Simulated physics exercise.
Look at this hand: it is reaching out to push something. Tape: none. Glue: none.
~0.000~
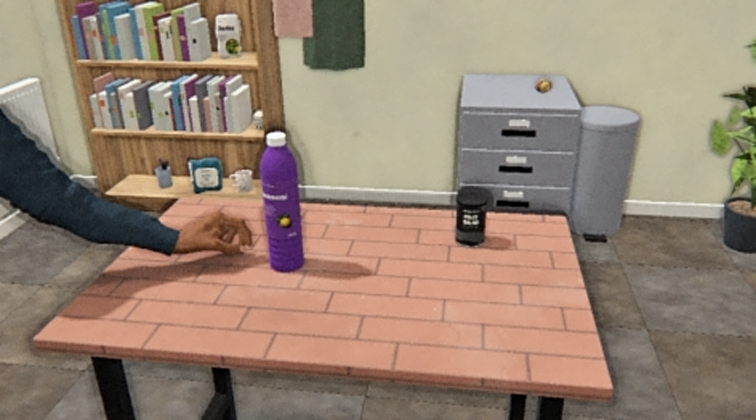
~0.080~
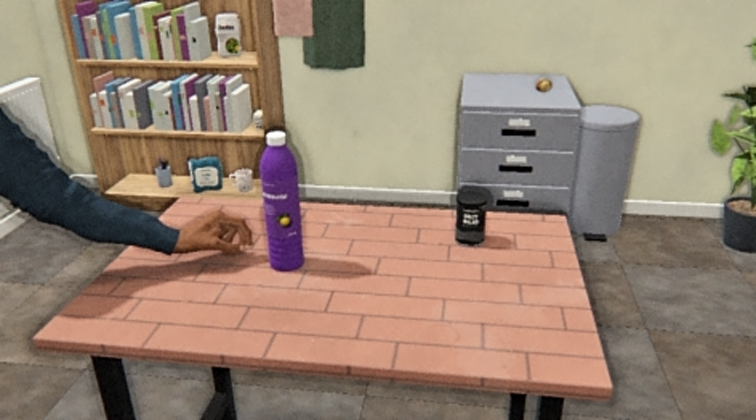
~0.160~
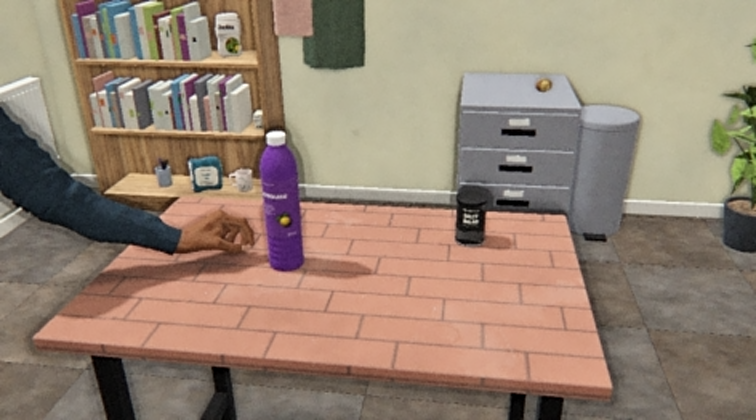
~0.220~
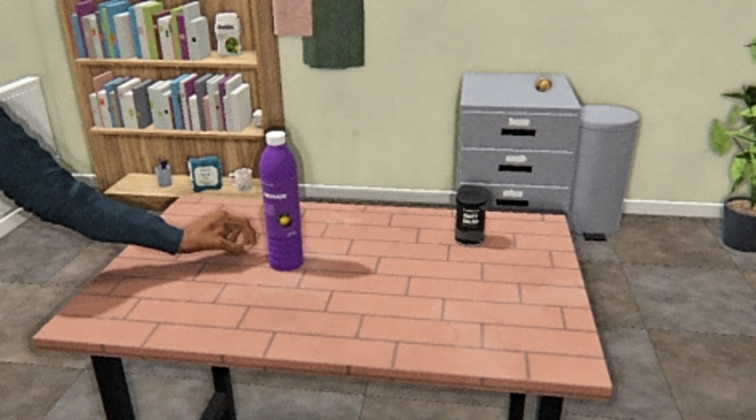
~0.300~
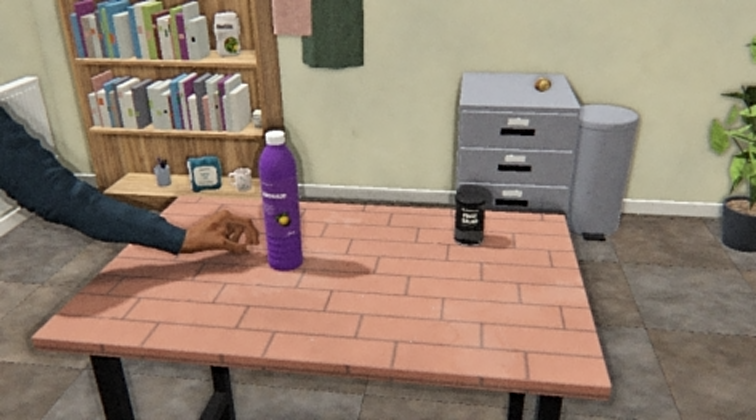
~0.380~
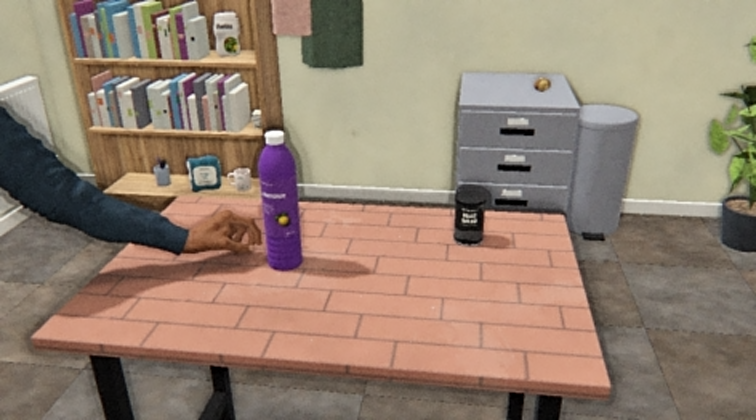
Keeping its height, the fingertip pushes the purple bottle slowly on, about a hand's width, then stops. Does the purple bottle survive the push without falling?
It ends up on its base.
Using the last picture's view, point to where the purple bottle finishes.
Near pixel (336, 204).
Around 0.98 s, purple bottle displaced a little near (296, 202).
Around 1.58 s, purple bottle displaced about its own width near (321, 204).
Finally (2.5 s), moved from the start, purple bottle. Final places as the last picture's camera would see them, purple bottle near (336, 204).
